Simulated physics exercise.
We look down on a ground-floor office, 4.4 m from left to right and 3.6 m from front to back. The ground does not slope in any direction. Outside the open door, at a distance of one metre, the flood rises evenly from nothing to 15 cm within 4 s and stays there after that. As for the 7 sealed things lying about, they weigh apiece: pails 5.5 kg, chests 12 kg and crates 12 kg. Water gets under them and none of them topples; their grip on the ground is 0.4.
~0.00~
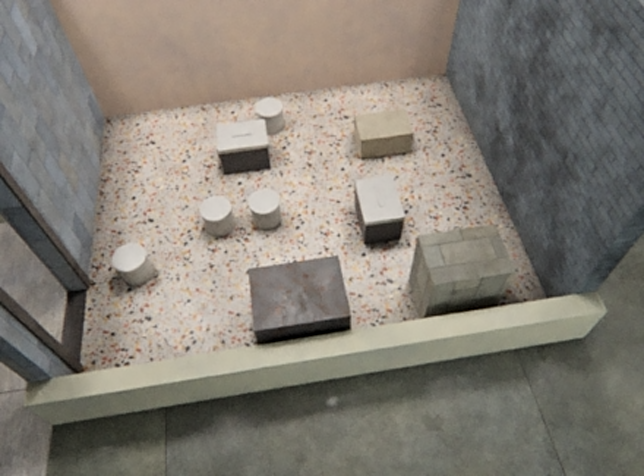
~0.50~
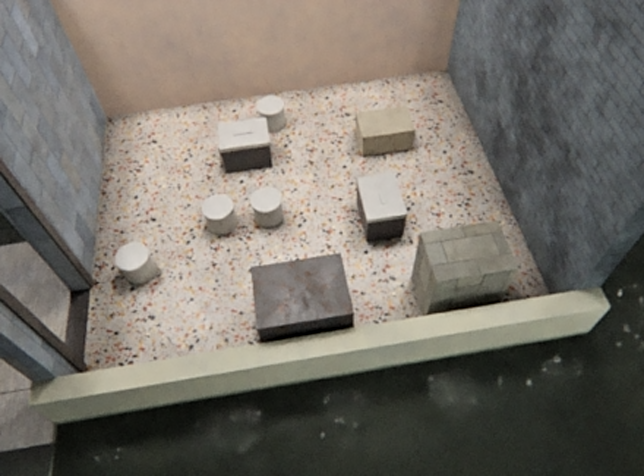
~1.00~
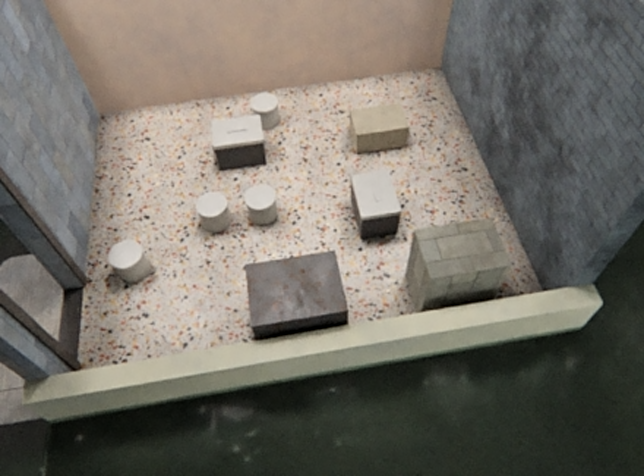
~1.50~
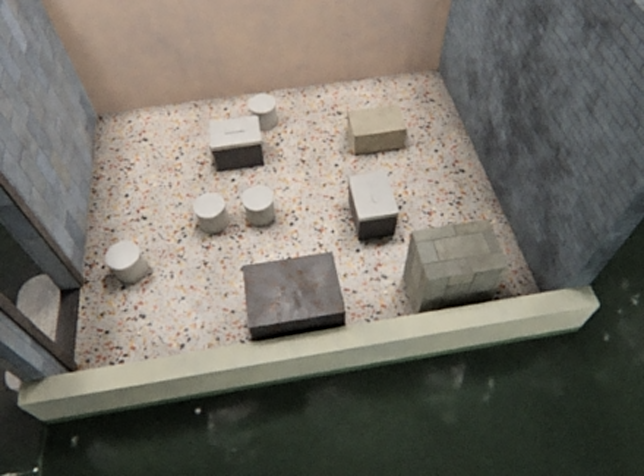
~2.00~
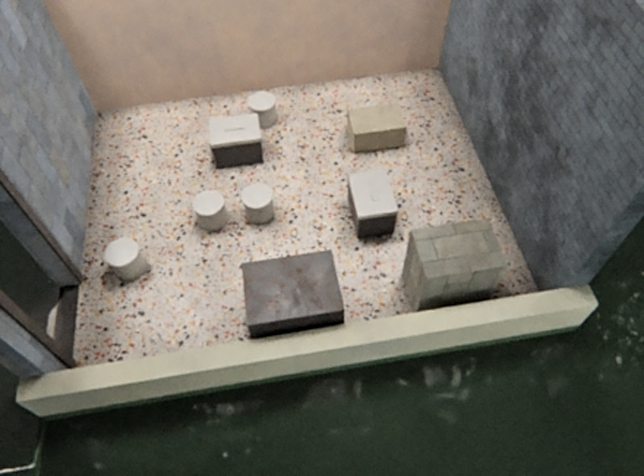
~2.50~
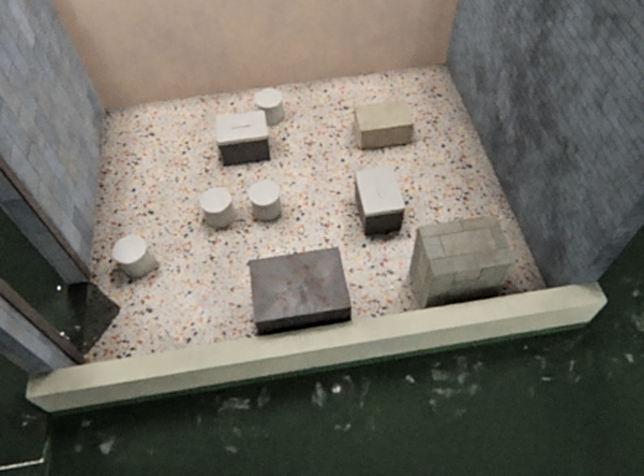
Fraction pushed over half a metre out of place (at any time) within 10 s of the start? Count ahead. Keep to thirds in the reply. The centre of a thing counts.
My answer: Less than a third.
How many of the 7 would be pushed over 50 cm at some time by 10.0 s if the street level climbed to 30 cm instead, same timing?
Then it comes to 6.
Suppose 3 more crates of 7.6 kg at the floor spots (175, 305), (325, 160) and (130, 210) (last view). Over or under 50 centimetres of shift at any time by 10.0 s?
One: Beyond it. Two: Beyond it. Three: Within it.
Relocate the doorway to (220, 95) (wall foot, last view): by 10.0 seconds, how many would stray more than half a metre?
Result: 1 of them.
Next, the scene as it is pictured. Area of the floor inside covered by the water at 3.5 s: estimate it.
The covered patch comes to about 1.5 m2.
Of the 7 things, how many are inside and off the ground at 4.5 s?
At that moment 0.
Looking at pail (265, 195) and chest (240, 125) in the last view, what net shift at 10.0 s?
The first is 40 cm from its start, the second 0 cm.
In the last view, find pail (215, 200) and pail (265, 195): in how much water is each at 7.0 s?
I'd put it at 3 cm and 3 cm respectively.
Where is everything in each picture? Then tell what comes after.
The first frame shows a pail at (129, 257) rests on the ground; a pail at (215, 208), on the bottom; 0.0 m2 under water; 0 of 7 have shifted.
The second frame shows a pail at (132, 256) rests on the ground; a pail at (217, 207) rests on the ground; water covers 0.0 m2; 0 of 7 have shifted.
The third frame shows a pail at (126, 254), on the bottom; a pail at (211, 204) rests on the ground; water covers 0.0 m2; 0 of 7 have shifted.
The fourth frame shows a pail at (123, 255), on the bottom; a pail at (209, 205), on the bottom; 0.0 m2 under water; 0 of 7 have shifted.
The fifth frame shows a pail at (122, 252) rests on the ground; a pail at (208, 202) rests on the ground; water covers 0.0 m2; 0 of 7 have shifted.
The sixth frame shows a pail at (130, 249), on the bottom; a pail at (215, 200), on the bottom; 0.1 m2 under water; 0 of 7 have shifted.
After 3.5 s 0 of 7 are over 50 cm from their spots; 0 afloat.
After 4.5 s 0 of 7 are over 50 cm from their spots; 0 afloat.
After 7.0 s 0 of 7 are over 50 cm from their spots; 0 afloat.
After 10.0 s 0 of 7 are over 50 cm from their spots, and 0 have been at some point; 0 afloat.
